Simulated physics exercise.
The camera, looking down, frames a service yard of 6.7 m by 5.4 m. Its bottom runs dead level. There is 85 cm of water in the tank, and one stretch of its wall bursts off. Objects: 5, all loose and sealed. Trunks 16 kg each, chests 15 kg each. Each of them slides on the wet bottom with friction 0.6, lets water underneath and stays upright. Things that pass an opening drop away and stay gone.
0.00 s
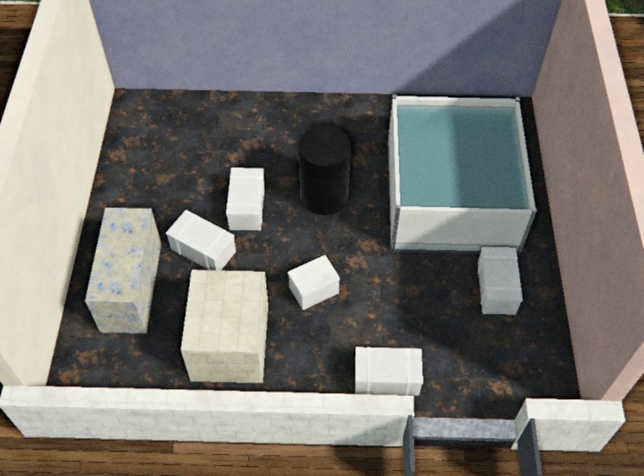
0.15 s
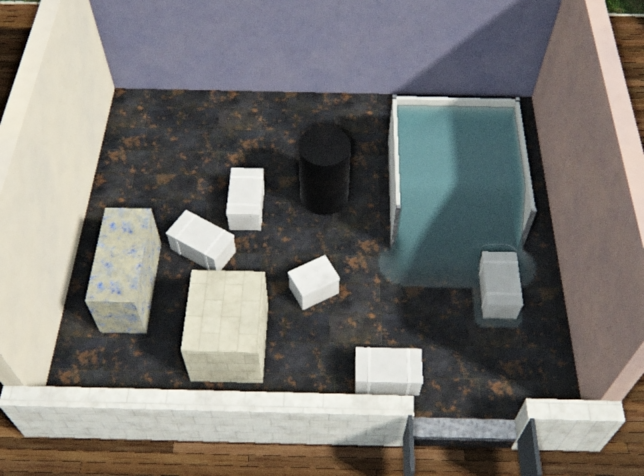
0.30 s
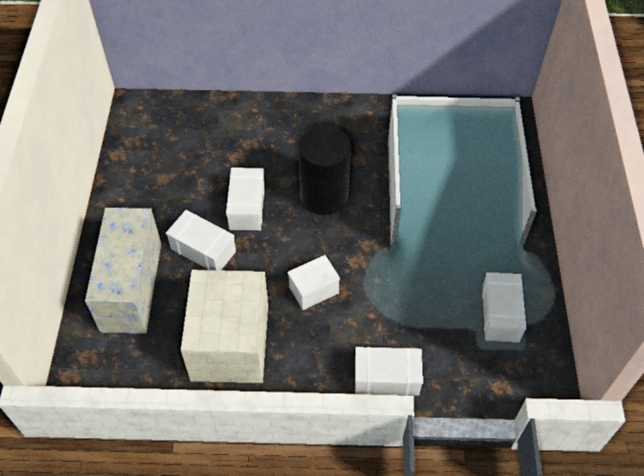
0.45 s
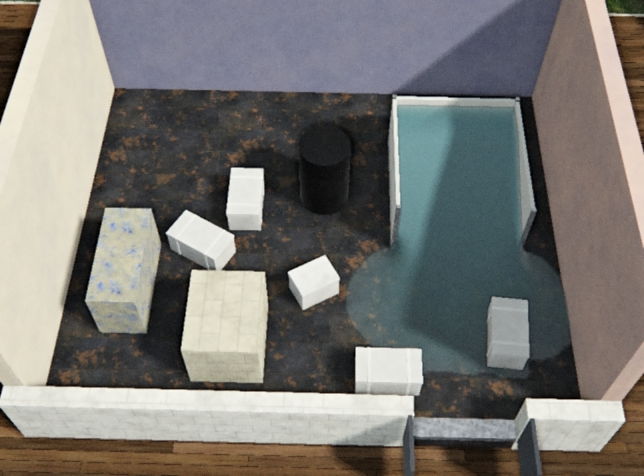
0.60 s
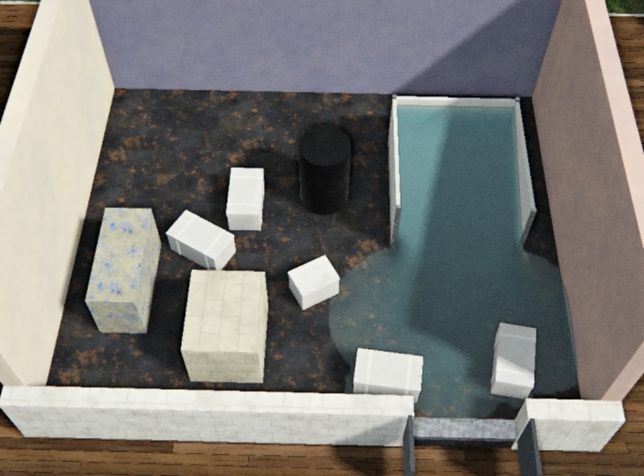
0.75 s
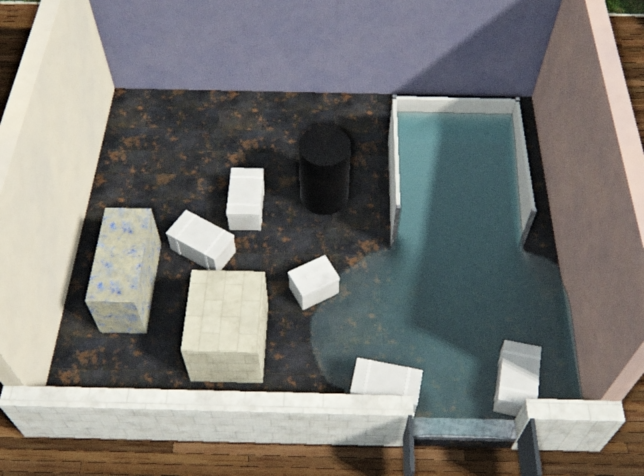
At the start, teal water fills a white-walled tank at the right of a walled yard scattered with pale boxes. The tank's front wall disappears and water spreads across the dark floor, pushing the nearest box toward the front. The water reaches the front wall and opening, and a second white box shifts slightly.
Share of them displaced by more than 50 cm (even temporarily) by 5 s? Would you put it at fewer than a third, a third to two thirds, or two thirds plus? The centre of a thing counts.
The proportion is going to fall in the middle band.
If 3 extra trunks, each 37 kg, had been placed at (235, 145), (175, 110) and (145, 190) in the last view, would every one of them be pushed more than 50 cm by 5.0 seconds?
Below, below, below.
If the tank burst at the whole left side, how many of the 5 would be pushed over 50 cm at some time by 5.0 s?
That would give 4.
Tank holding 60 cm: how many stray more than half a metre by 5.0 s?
Then it comes to 2.
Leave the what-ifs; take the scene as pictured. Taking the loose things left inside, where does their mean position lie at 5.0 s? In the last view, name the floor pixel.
That lands at roughly (301, 293).
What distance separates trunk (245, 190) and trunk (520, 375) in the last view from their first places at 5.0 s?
Net shifts, in order: 30 cm and 200 cm.
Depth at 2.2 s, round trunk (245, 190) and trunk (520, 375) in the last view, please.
About 0 and 26 cm.
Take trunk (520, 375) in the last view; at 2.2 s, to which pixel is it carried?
It would be close to (449, 408) by then.
After 1.1 s 1 of 5 are over 50 cm from their spots; 2 afloat.
After 2.2 s 1 of 5 are over 50 cm from their spots; 2 afloat.
After 3.5 s 2 of 5 are over 50 cm from their spots; 2 afloat.
After 5.0 s 3 of 5 are over 50 cm from their spots, and 3 have been at some point; 2 afloat.
